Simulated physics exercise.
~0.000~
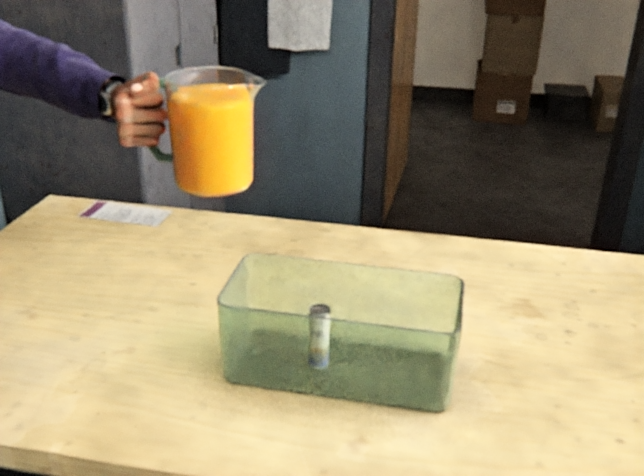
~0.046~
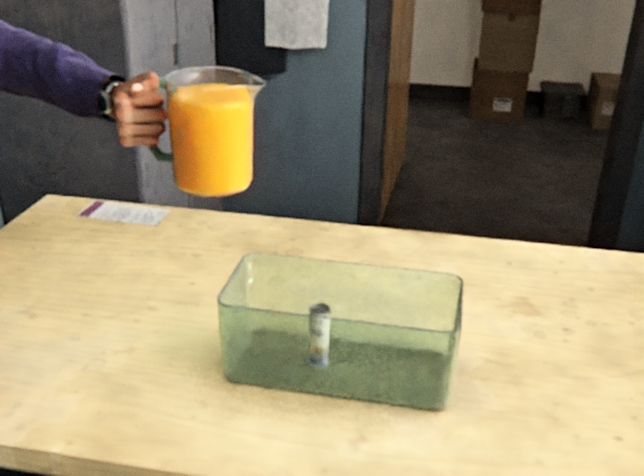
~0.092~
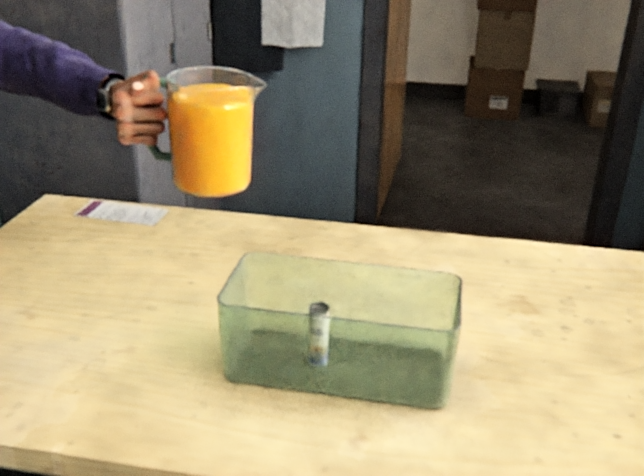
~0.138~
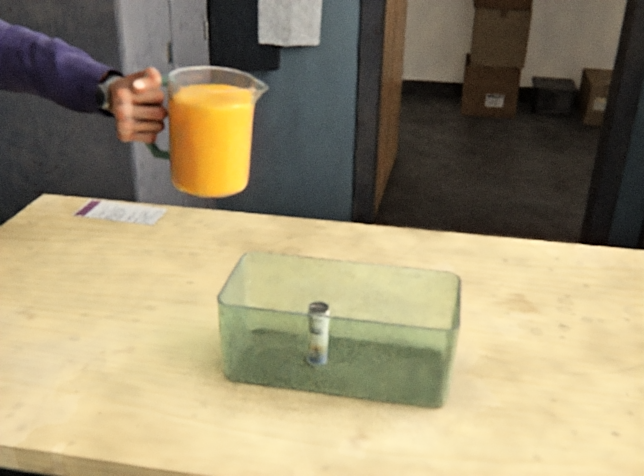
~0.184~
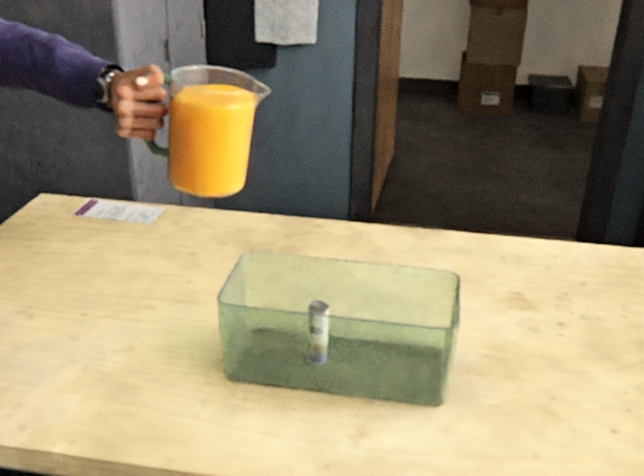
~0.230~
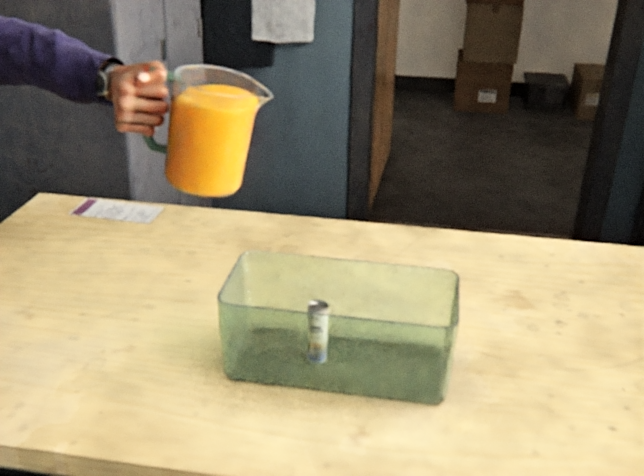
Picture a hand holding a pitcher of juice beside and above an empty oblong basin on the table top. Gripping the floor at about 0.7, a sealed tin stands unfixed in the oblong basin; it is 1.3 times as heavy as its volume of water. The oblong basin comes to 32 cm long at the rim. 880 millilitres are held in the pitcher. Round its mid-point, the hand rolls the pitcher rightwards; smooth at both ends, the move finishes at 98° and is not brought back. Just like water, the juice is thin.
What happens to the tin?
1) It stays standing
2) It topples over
It stays standing.
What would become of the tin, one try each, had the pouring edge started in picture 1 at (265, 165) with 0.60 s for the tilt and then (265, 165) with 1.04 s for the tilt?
First it tips over; then it tips over.
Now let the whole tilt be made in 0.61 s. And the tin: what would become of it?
Then it keeps standing.
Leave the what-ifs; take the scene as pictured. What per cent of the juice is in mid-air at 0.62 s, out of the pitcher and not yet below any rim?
Estimate: Some 14 % of the total.
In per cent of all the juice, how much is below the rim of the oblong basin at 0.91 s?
Looks like about 32 % of the whole amount.
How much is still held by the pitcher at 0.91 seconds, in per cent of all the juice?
Close to 42 percent of the total.
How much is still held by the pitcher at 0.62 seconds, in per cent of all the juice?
Fraction remaining: Approx. 86 per cent.
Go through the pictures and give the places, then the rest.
In the first frame, it leans 0°; its right rim is at (265, 83); the juice meets the walls at (173, 90) and (251, 96); the oblong basin's rim runs from (231, 278) to (462, 305); the tin's top is at (320, 312).
In the second frame, it leans 0°; its right rim is at (265, 83); the juice meets the walls at (174, 90) and (251, 97).
In the third frame, it leans 2°; its right rim is at (266, 85); the juice meets the walls at (174, 90) and (251, 98).
In the fourth frame, it leans 4°; its right rim is at (268, 88); the juice meets the walls at (175, 91) and (253, 99).
In the fifth frame, it leans 7°; its right rim is at (270, 92); the juice meets the walls at (176, 92) and (255, 100).
In the sixth frame, it leans 11°; its right rim is at (273, 96); the juice meets the walls at (178, 94) and (258, 100).
After 0.62 s the tilt is 64° and 86 per cent is still to pour; the tin stands where it began.
After 0.91 s the tilt is 94° and 42 per cent is still to pour; the tin stands where it began.
After 1.21 s the tilt is 98° and 9 per cent is still to pour; the tin stands where it began.
After 1.54 s the tilt is 98° and 1 per cent is still to pour; the tin stands where it began.
In the end the tin stands where it began.
